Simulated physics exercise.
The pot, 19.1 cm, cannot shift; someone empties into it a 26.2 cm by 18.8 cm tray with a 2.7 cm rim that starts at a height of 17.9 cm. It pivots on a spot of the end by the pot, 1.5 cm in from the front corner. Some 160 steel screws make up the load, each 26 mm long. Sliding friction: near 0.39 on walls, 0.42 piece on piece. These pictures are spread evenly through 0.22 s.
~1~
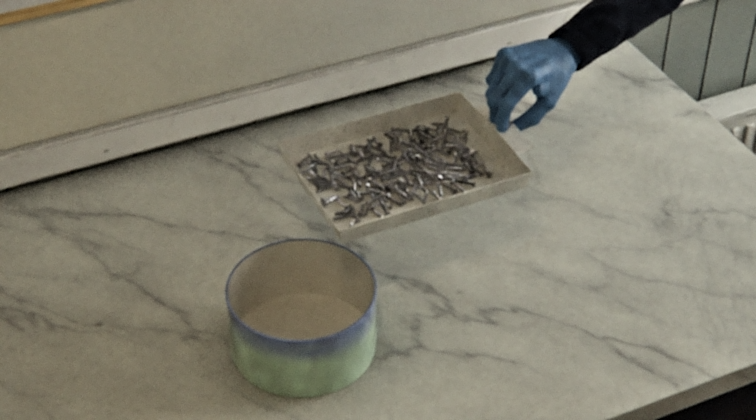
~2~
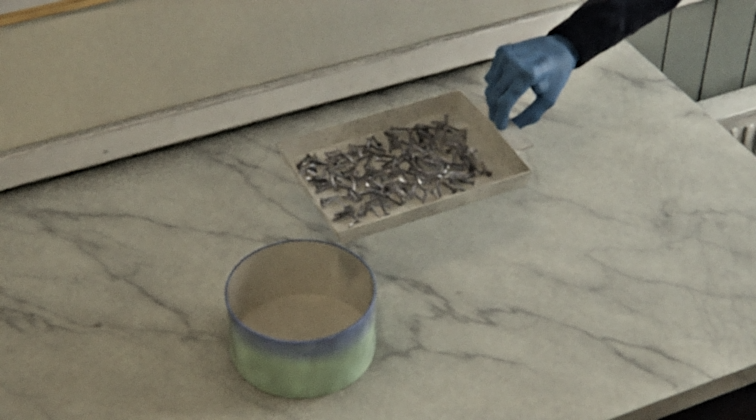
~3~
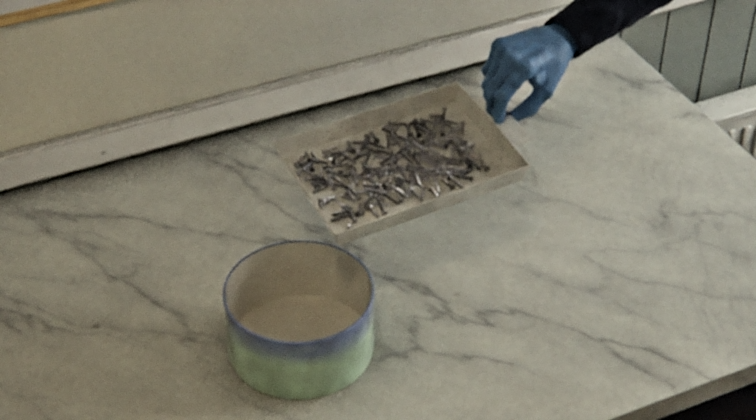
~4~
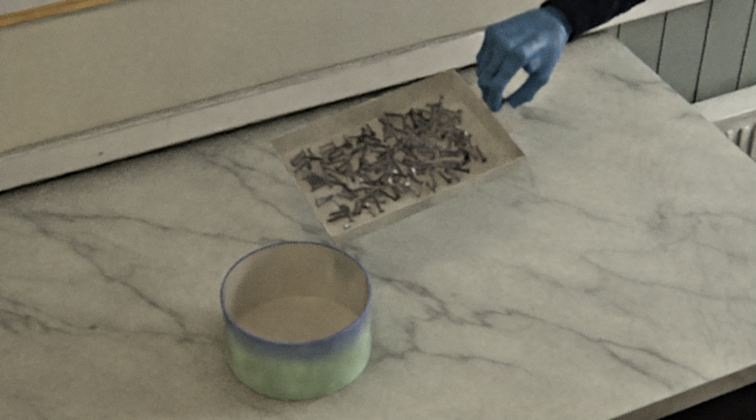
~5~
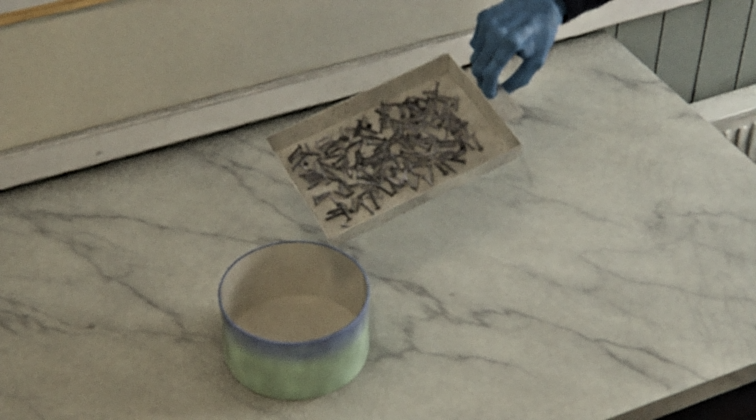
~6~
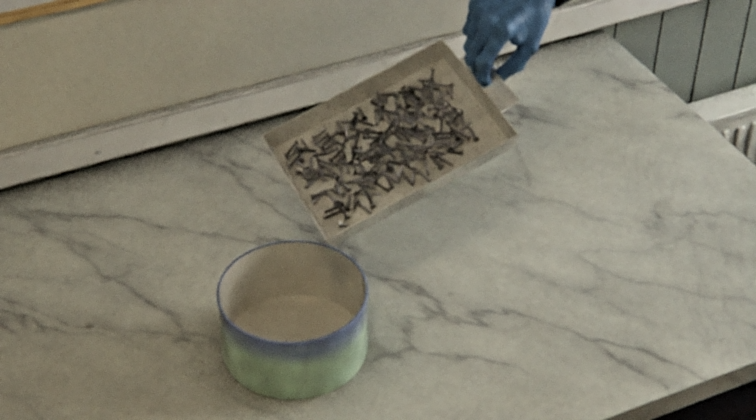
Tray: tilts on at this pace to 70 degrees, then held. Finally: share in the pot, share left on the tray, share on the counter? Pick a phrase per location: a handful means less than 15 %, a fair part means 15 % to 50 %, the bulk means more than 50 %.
Pot: The bulk, left on the tray: A fair part, counter: A handful.
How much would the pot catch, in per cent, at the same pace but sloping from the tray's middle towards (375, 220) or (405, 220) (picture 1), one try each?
About 60 and 40 per cent.
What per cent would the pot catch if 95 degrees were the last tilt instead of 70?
You'd end up with some 100 % in the pot.
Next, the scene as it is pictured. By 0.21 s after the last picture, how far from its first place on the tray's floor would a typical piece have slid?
Around 3 centimetres.
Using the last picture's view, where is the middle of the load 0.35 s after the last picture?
Close to pixel (319, 193).
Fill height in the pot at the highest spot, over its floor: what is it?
My guess is around 2.0 centimetres.
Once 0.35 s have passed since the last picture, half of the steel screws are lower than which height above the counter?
Median height: Approx. 24 cm.
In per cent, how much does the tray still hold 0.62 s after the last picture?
Estimate: Near 50 in a hundred.
Then, 0.21 s after the last picture, tilt 45 degrees; the tray holds 100 %, the pot 0 %.
Then, 0.35 s after the last picture, tilt 62 degrees; the tray holds 100 %, the pot 0 %.
Then, 0.62 s after the last picture, tilt 70 degrees; the tray holds 50 %, the pot 40 %.
In the end, pot 70 %, tray 30 %, counter 0 %.
